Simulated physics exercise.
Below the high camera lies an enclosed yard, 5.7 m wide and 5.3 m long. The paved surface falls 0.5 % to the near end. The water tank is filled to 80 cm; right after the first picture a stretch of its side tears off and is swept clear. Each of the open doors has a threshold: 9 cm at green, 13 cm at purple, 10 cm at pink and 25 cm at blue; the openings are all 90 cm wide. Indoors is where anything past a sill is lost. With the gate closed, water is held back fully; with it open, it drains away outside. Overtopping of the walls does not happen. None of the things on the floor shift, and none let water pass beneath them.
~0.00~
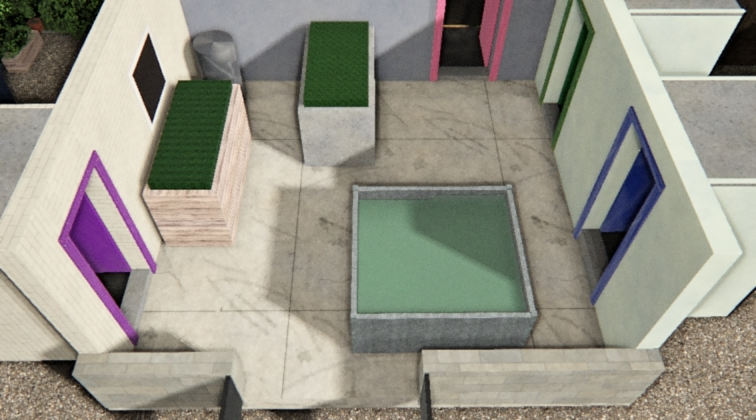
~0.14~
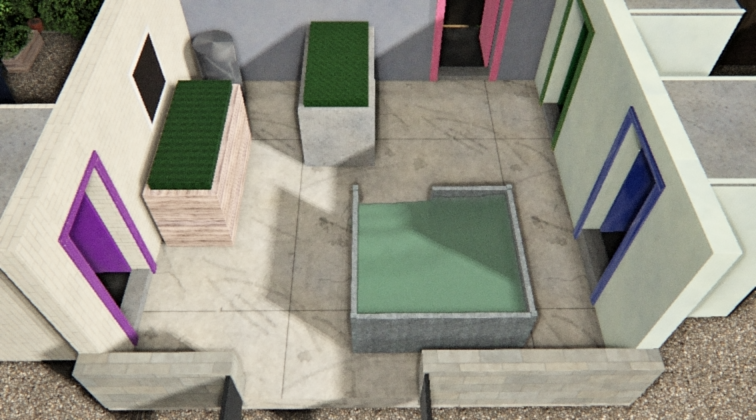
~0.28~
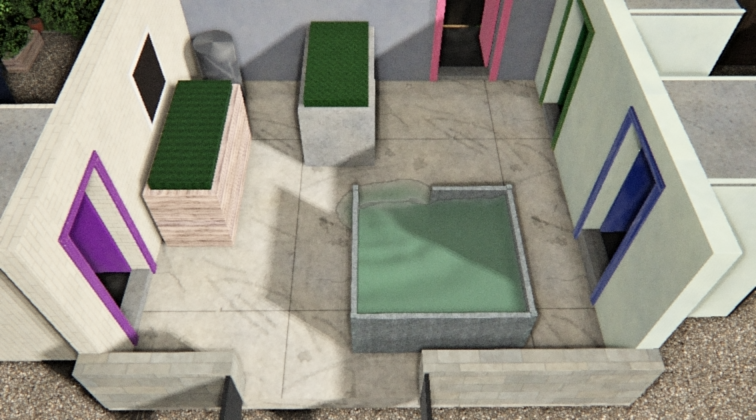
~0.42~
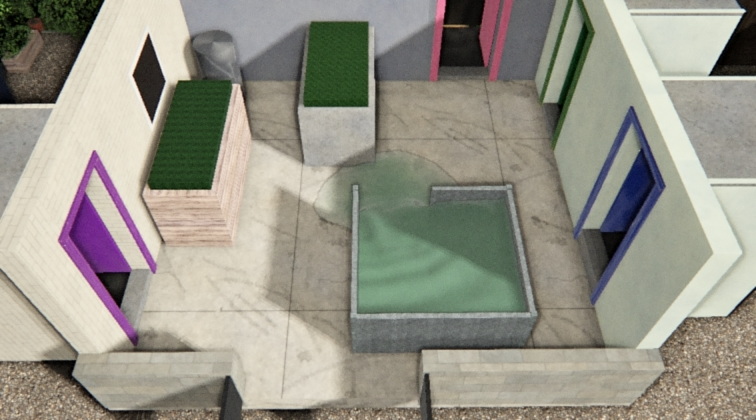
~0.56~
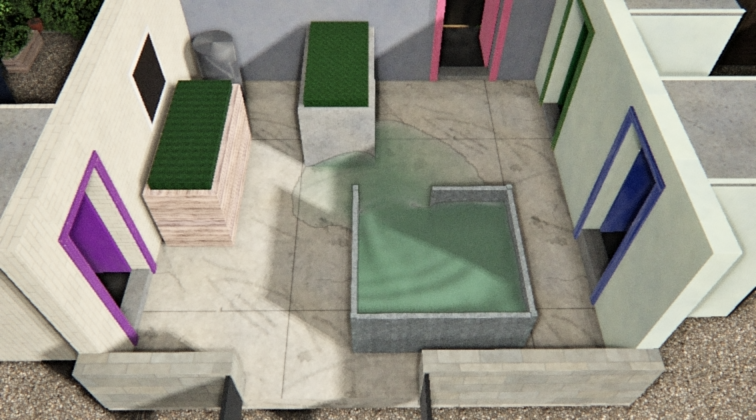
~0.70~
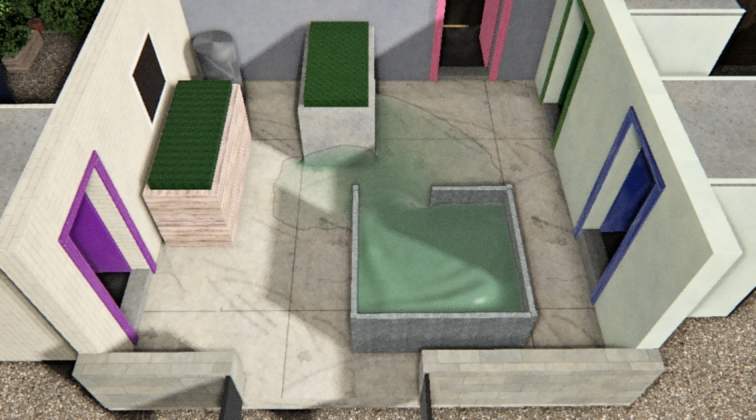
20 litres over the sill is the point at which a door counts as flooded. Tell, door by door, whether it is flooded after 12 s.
Outcome: The green door lets in more than the limit. The purple door lets in less than the limit. The pink door lets in more than the limit. The blue door lets in less than the limit.
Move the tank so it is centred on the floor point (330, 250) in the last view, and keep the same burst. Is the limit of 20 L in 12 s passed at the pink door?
In that case pink comes out short of the limit.
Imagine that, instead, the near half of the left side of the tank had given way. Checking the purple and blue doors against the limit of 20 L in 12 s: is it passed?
Purple door surpasses it, blue door doesn't reach it.
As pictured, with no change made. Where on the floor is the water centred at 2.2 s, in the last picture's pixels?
Its balance point sits around (404, 218).
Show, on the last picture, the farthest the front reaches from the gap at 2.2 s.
I'd mark it close to (203, 83).
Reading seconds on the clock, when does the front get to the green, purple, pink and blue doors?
Doors: Green 1.4 s / purple 3.8 s / pink 1.1 s / blue 3.6 s.
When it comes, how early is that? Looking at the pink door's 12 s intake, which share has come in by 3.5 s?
Some 55 per cent by then.
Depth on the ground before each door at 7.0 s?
Depths: Green door 12 cm, purple door 7 cm, pink door 12 cm, blue door 7 cm.
After 1.4 s water covers 35 % of the floor and is deepest (50 cm) near (373, 170); green door not reached, purple door not reached, pink door 13 cm at the sill, 2 L in, blue door not reached.
After 2.2 s water covers 50 % of the floor and is deepest (41 cm) near (529, 83); green door 7 cm at the sill, 0 L in, purple door not reached, pink door 24 cm at the sill, 50 L in, blue door not reached.
After 3.5 s water covers 75 % of the floor and is deepest (29 cm) near (533, 97); green door 14 cm at the sill, 8 L in, purple door not reached, pink door 19 cm at the sill, 117 L in, blue door not reached.
After 7.0 s water covers 100 % of the floor and is deepest (18 cm) near (528, 295); green door 12 cm at the sill, 71 L in, purple door 7 cm at the sill, 0 L in, pink door 12 cm at the sill, 209 L in, blue door 7 cm at the sill, 0 L in.
After 12.0 s water covers 95 % of the floor and is deepest (13 cm) near (604, 375); green door 8 cm at the sill, 84 L in, purple door 7 cm at the sill, 0 L in, pink door 6 cm at the sill, 214 L in, blue door 12 cm at the sill, 0 L in.
